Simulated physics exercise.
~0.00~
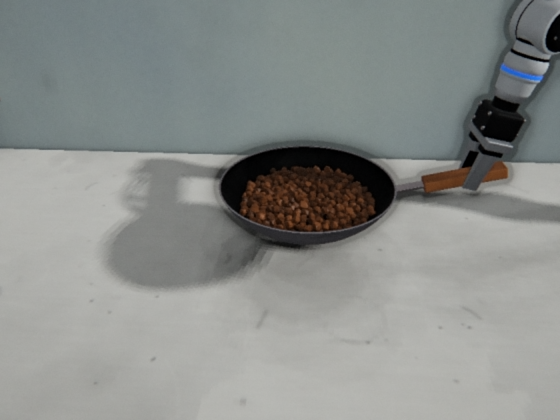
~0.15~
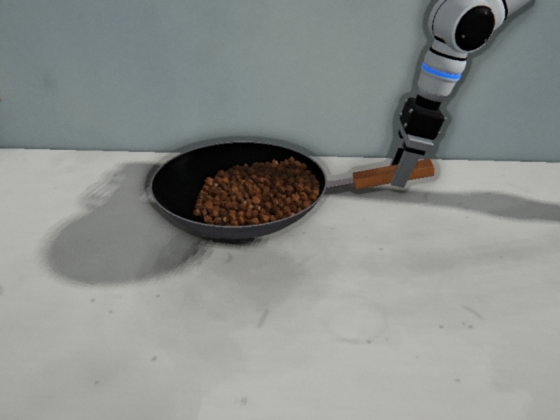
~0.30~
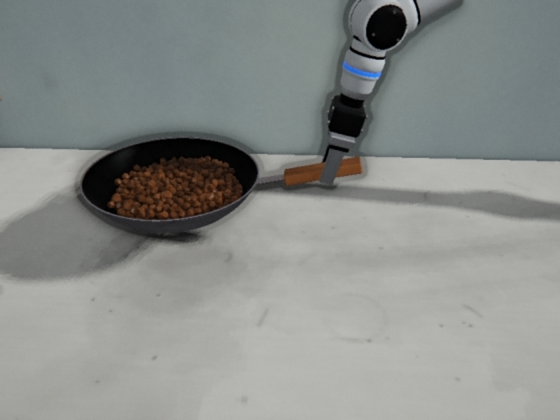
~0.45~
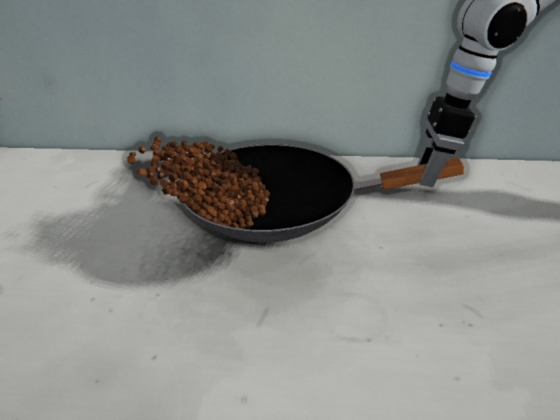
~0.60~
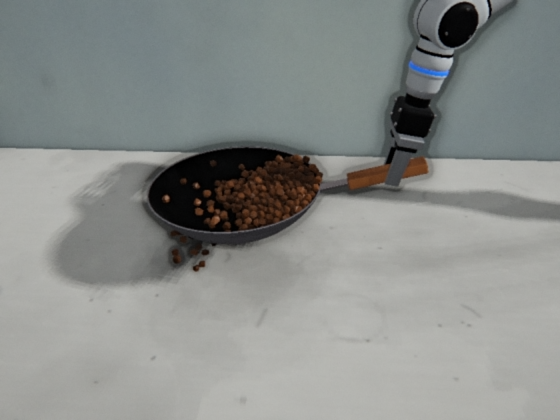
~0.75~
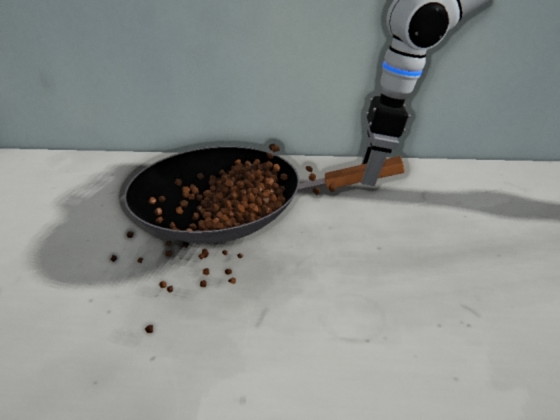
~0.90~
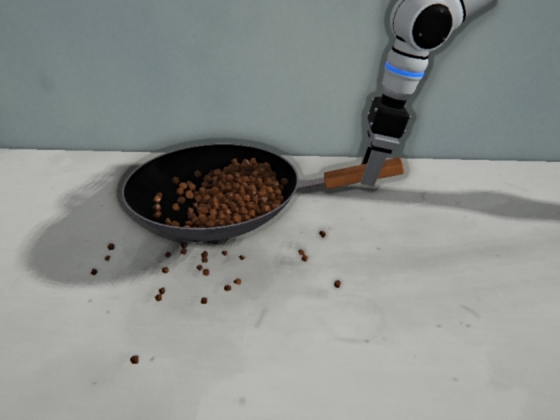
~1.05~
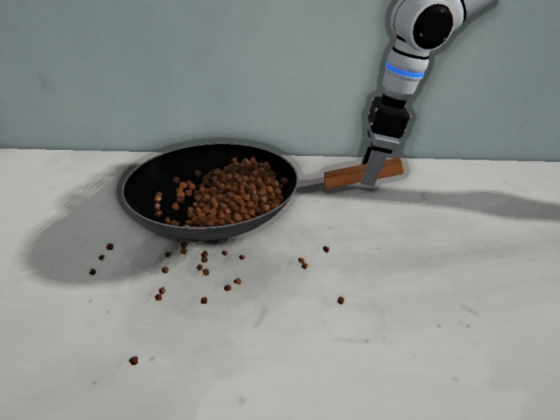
The clip opens on a robot arm gripping the wooden handle of a dark frying pan filled with small brown pellets, above a pale tabletop. The arm carries the pan left, and the load stays inside. It then jerks the pan back to the right, and the pellets pile up against the left side, some bulging over the rim. As the pan moves left again, the heap slides back toward the handle while a few pellets drop below. More scatter across the table as the pan stops. Finally, the pan is still, holding most of its load, with loose pellets lying around it.
